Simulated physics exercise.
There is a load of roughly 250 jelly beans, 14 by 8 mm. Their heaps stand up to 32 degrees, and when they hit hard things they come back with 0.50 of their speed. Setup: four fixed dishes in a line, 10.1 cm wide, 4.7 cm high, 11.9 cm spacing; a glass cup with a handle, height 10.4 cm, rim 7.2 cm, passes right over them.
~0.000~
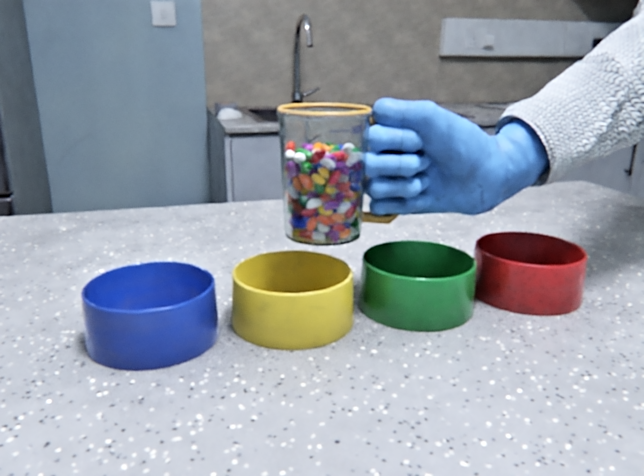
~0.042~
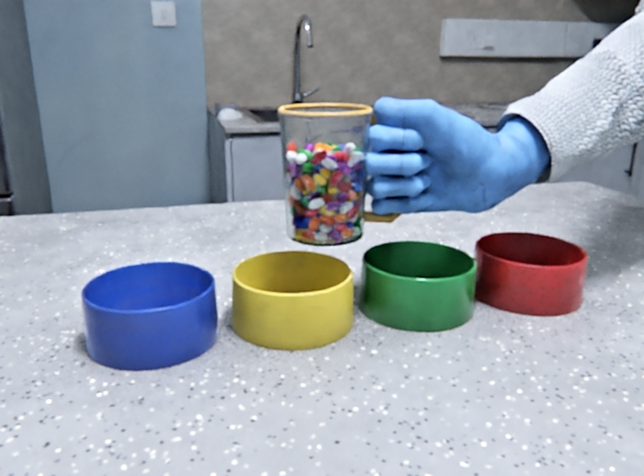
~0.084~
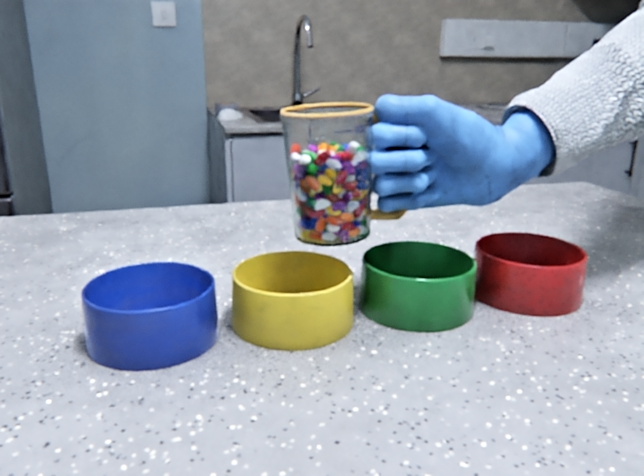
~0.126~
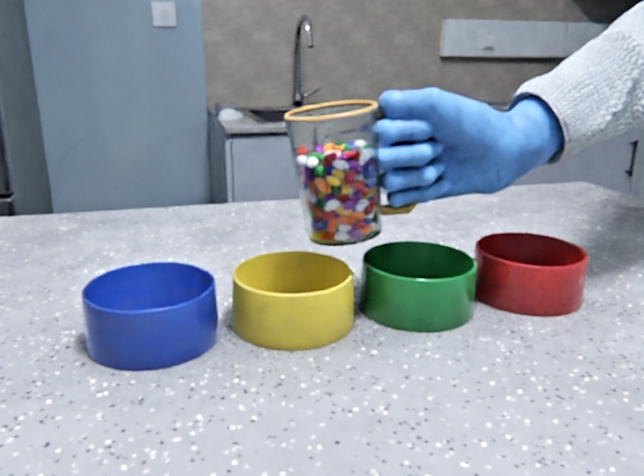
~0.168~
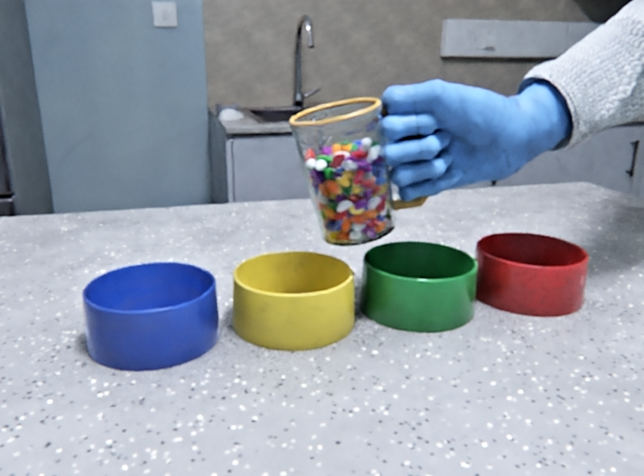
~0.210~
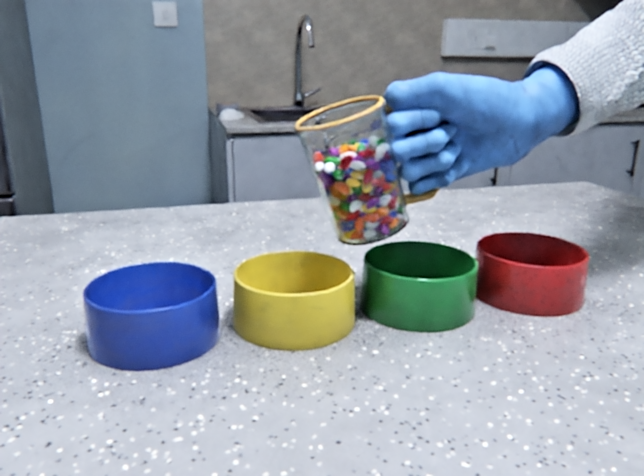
A blue-gloved hand in a pale knitted sleeve holds a clear glass cup of multicoloured jelly beans upright, then eases it slightly right while leaning its rim gradually to the left. Below it, blue, yellow, green and red dishes stand left to right on a speckled pale counter. The still camera looks slightly down across the kitchen, with a tap and grey-blue cabinet panels behind.
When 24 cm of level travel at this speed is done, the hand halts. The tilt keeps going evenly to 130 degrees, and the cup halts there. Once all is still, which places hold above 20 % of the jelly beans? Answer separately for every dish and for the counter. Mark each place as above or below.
Marks: Red above, blue below, green above, yellow below, counter above.
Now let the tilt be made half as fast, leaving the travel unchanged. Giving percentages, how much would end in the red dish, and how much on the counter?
Result - red: 90; counter: 10.
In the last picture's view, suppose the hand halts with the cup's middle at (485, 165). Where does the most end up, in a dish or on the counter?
Green.
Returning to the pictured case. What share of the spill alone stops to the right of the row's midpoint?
That works out to close to 100 per cent.
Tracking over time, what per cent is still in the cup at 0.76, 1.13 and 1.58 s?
About 100, 50, 0.
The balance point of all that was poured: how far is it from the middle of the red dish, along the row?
Around 6 cm away, toward the left-hand end.
Then, at 0.76 s, tilt 86 degrees; cup holds 100 %.
After 1.13 s, tilt 129 degrees; cup holds 50 %, red 5 %, green 25 %.
Then, at 1.58 s, tilt 130 degrees; cup holds 0 %, red 35 %, green 30 %.
By 2.3 s all is still; red 35 %, blue 0 %, green 30 %, yellow 0 %, counter 35 %.
